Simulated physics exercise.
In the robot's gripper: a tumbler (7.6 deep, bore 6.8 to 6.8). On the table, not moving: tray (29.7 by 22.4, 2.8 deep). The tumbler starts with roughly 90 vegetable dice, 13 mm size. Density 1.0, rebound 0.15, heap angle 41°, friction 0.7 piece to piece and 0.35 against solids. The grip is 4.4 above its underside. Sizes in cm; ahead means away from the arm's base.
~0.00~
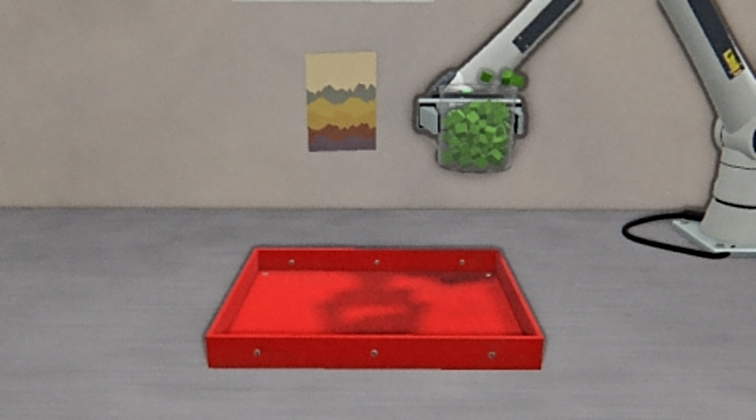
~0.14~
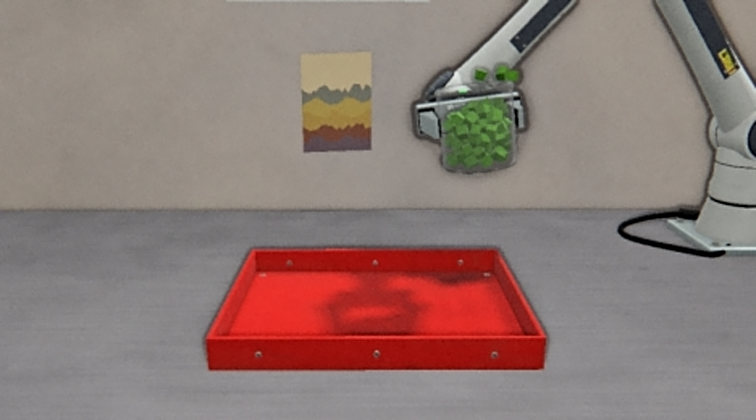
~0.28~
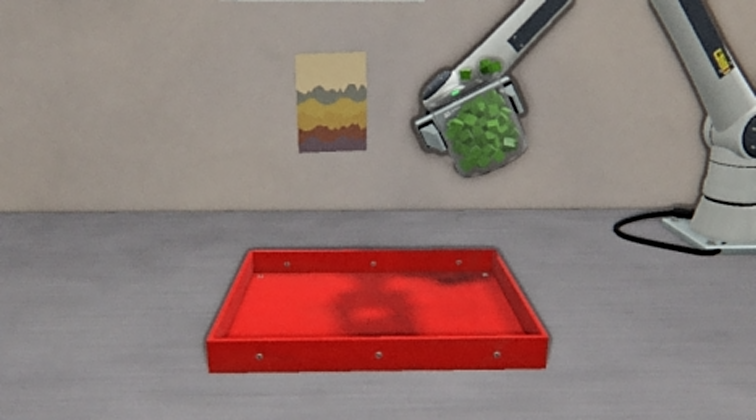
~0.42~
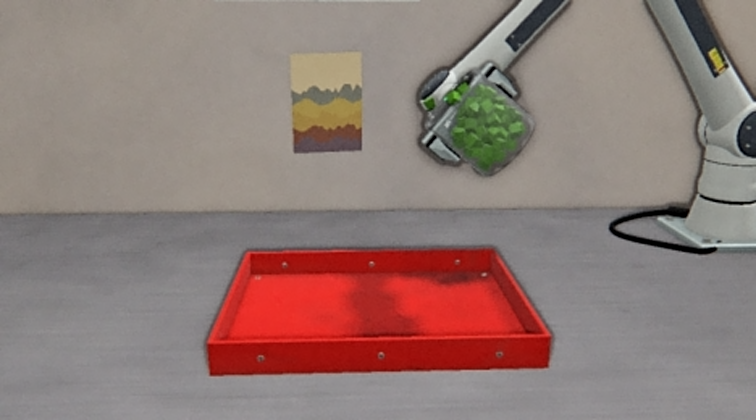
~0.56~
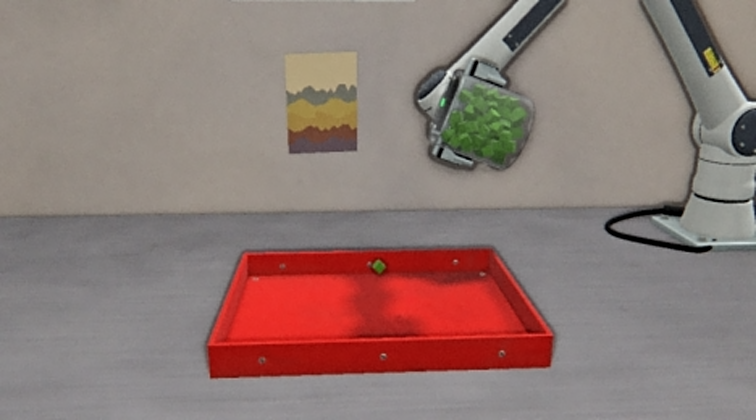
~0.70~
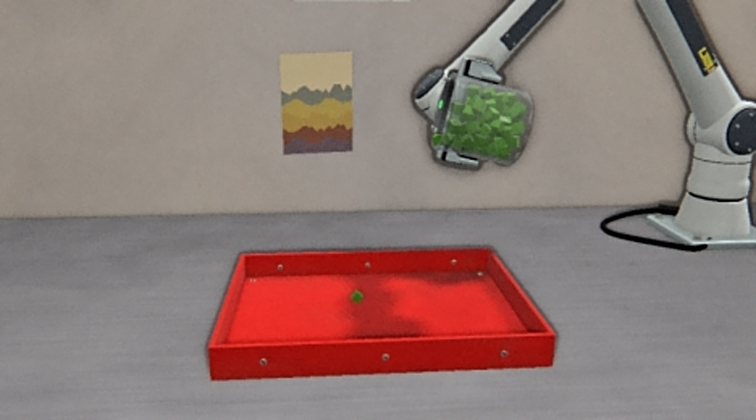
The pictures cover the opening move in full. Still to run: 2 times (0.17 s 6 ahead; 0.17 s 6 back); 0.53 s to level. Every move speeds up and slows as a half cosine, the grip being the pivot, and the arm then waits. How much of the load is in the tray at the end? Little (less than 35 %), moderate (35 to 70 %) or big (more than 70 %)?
In the tray the share is moderate, 35 to 70 %.
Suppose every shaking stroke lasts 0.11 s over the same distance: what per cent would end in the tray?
In that case some 90 per cent.
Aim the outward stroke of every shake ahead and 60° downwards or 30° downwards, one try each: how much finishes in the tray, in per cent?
About 5 and 20 per cent.
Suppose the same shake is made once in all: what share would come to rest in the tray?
It would be near 30 per cent.
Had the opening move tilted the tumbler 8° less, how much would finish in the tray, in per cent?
Then about 25 per cent.
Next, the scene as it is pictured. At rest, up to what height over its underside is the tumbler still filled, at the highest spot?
Some 5.5 cm.
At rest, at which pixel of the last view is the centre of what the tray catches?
At about (383, 308).
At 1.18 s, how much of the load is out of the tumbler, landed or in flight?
Near 30 per cent so far.
By 1.18 s, tilted 77° forward, highest piece 21 above the table; 60 in the tumbler, 27 in the tray.
By 1.67 s, tilted 33° forward, highest piece 22 above the table; 45 in the tumbler, 42 in the tray.
By 2.11 s, level, highest piece 22 above the table; 45 in the tumbler, 42 in the tray.
By 3.16 s, level, highest piece 22 above the table; 45 in the tumbler, 42 in the tray.
Final count, 45 in the tumbler, 42 in the tray. That is 48 % in the tray.
